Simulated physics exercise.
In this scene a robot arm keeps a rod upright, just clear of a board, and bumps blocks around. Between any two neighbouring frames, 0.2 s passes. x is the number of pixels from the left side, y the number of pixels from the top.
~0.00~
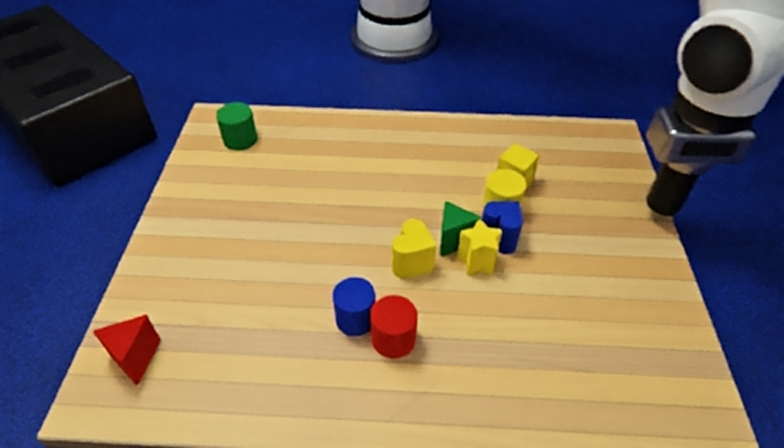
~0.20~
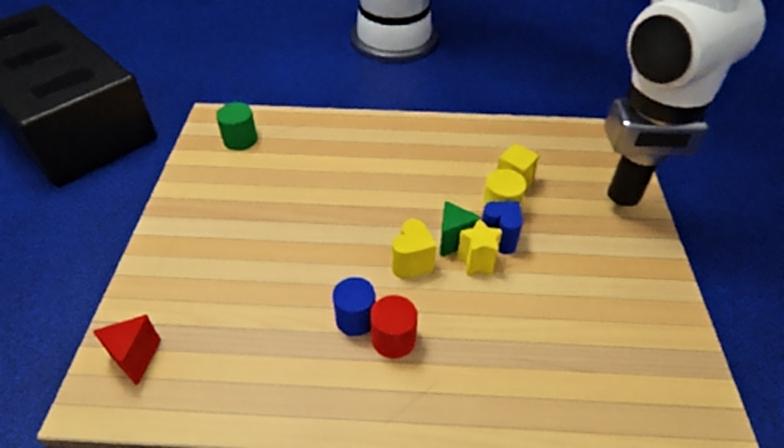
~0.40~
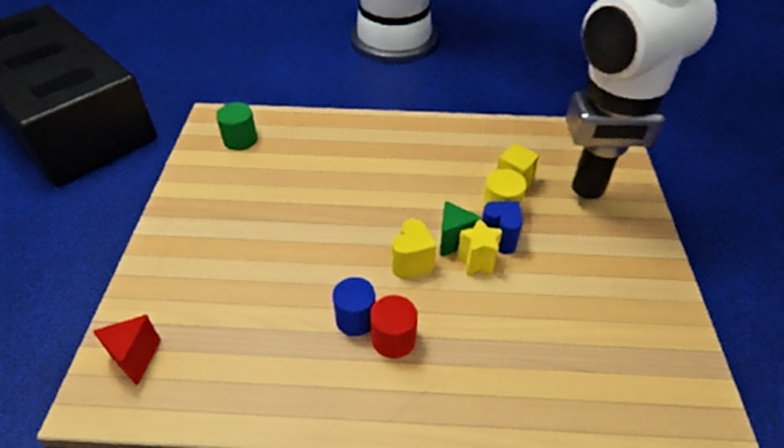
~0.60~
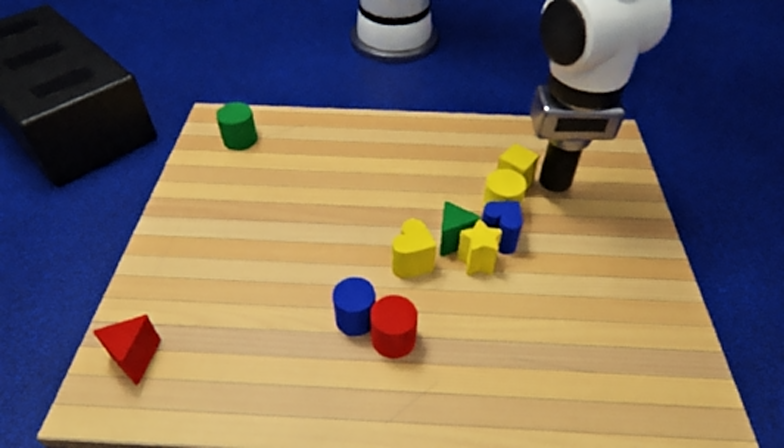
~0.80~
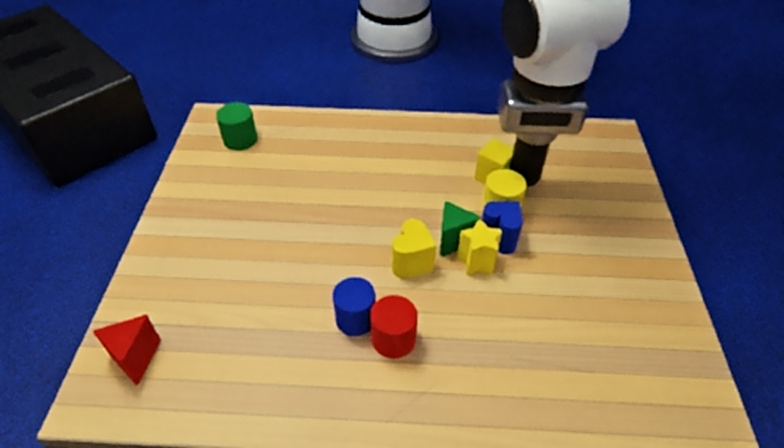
The clip opens on a wooden board scattered with colourful blocks, with a robot arm holding a dark rod at its right edge. The arm moves the rod steadily left across the board toward the yellow blocks, leaving them undisturbed at first, then nudges the yellow square block slightly left.
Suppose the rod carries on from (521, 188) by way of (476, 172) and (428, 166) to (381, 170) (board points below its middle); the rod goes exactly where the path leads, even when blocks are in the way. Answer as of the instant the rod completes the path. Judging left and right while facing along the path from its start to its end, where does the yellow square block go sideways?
Sideways, to the right.
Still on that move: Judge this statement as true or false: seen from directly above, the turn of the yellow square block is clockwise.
The claim holds.
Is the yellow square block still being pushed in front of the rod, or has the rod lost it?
At that point it is off to one side or behind.
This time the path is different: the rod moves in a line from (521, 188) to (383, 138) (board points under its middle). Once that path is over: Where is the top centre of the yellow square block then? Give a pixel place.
Top centre: (354, 108).
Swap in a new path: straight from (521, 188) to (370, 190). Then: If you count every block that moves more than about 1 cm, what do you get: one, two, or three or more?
That push would leave two blocks displaced by more than about 1 cm.
What follows on the original path. One third of the way, rod (477, 160); yellow square block (450, 137), turned 15° anticlockwise.
Two thirds of the way, rod (429, 154); yellow square block (405, 127), turned 10° clockwise.
At the end, rod (381, 159); yellow square block (388, 123), turned 40° clockwise; yellow circular block not moved.
